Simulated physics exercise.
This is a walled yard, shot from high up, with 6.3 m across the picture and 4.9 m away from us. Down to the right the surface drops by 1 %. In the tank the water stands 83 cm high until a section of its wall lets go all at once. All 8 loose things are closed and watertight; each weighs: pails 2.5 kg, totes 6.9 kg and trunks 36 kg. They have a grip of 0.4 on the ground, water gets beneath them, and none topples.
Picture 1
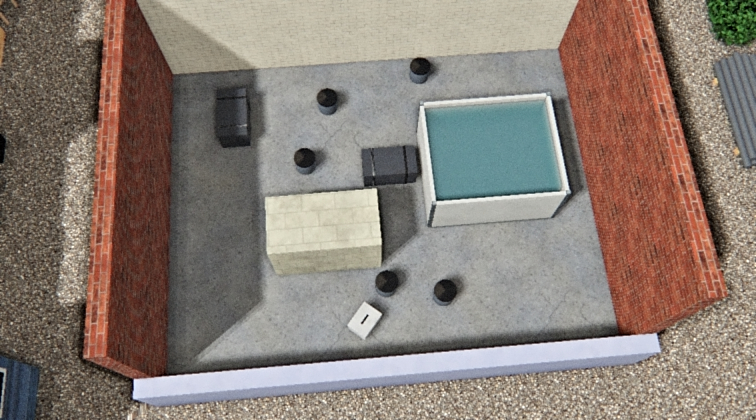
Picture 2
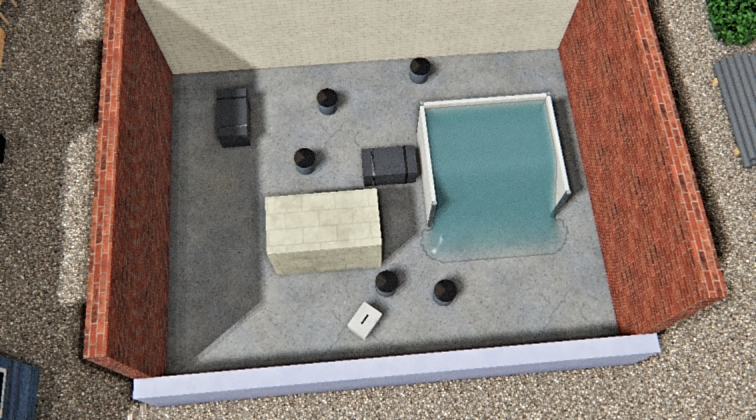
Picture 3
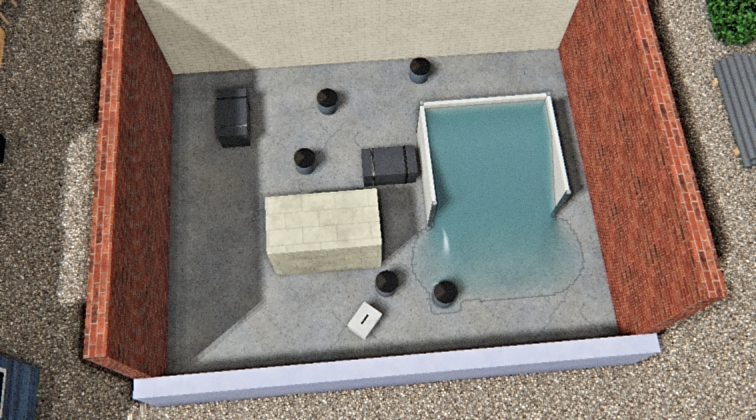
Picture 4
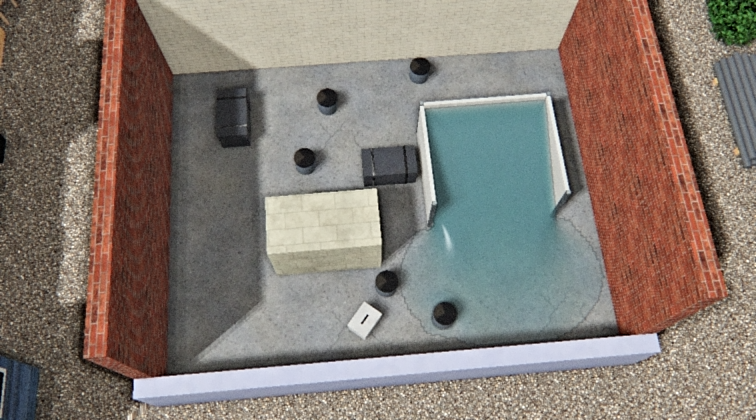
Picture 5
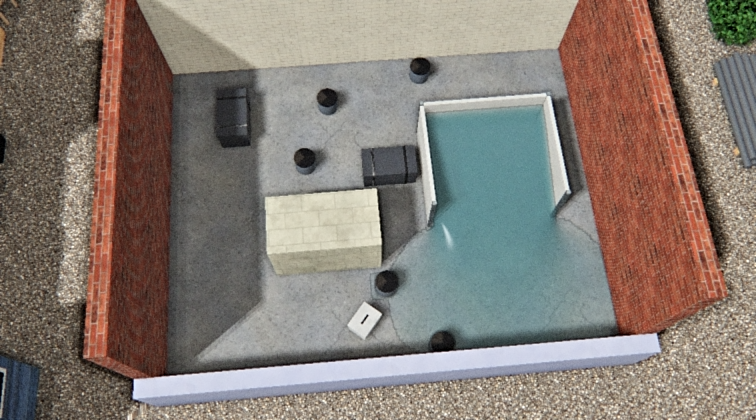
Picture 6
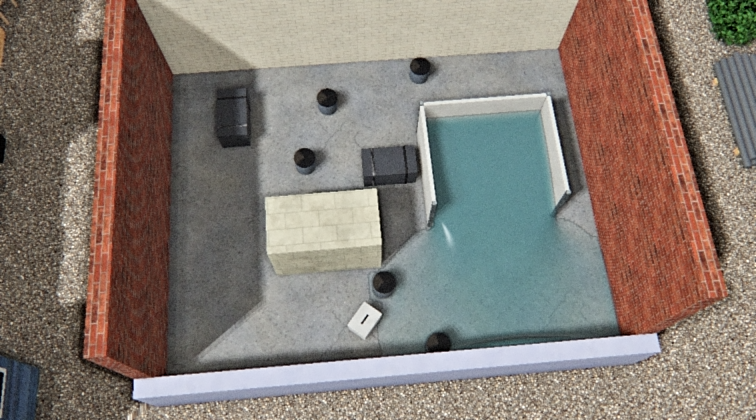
A white-walled pool of blue-green water lost its near side in a walled yard, and the water spread across the ground toward the front, pushing one dark pail to the low front wall.
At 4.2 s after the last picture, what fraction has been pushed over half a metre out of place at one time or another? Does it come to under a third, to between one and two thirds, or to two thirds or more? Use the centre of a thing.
The proportion hits a third but misses two thirds.
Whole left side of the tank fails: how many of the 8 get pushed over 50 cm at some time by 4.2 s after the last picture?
In that case 8 of them.
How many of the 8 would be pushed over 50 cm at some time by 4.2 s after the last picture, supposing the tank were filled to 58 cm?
3.
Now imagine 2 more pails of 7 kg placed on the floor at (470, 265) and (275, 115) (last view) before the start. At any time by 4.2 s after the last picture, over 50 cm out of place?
First goes beyond, then stays inside.
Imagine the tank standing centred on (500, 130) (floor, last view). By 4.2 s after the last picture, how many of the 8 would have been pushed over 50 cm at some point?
5.
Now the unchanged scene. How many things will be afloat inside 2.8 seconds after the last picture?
The number is 2.
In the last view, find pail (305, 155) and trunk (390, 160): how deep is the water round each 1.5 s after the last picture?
I'd estimate 0 cm for the first and 0 cm for the second.
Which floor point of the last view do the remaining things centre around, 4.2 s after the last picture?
Around (291, 145).
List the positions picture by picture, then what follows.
The first frame shows a pail at (445, 291) rests on the ground; a pail at (387, 281), on the bottom; water covers 2.7 m2; 0 of 8 have shifted.
The second frame shows a pail at (445, 291) rests on the ground; a pail at (387, 281) rests on the ground; 3.9 m2 under water; 0 of 8 have shifted.
The third frame shows a pail at (445, 292) rests on the ground; a pail at (387, 281) rests on the ground; water covers 5.3 m2; 0 of 8 have shifted.
The fourth frame shows a pail at (445, 314) rests on the ground, 33 cm from its start; a pail at (387, 281) rests on the ground; water covers 7.1 m2; 1 of 8 have shifted.
The fifth frame shows a pail at (443, 343) rests on the ground, 73 cm from its start; a pail at (387, 281) rests on the ground; 8.4 m2 under water; 1 of 8 have shifted.
The sixth frame shows a pail at (439, 344) floats, 76 cm from its start; a pail at (384, 282), on the bottom, 4 cm from its start; 8.8 m2 under water; 1 of 8 have shifted.
Then, 0.4 s after the last picture 1 of 8 are over 50 cm from their spots; 1 afloat.
Then, 1.5 s after the last picture 3 of 8 are over 50 cm from their spots; 2 afloat.
Then, 2.8 s after the last picture 3 of 8 are over 50 cm from their spots; 2 afloat.
Then, 4.2 s after the last picture 4 of 8 are over 50 cm from their spots, and 4 have been at some point; 4 afloat.
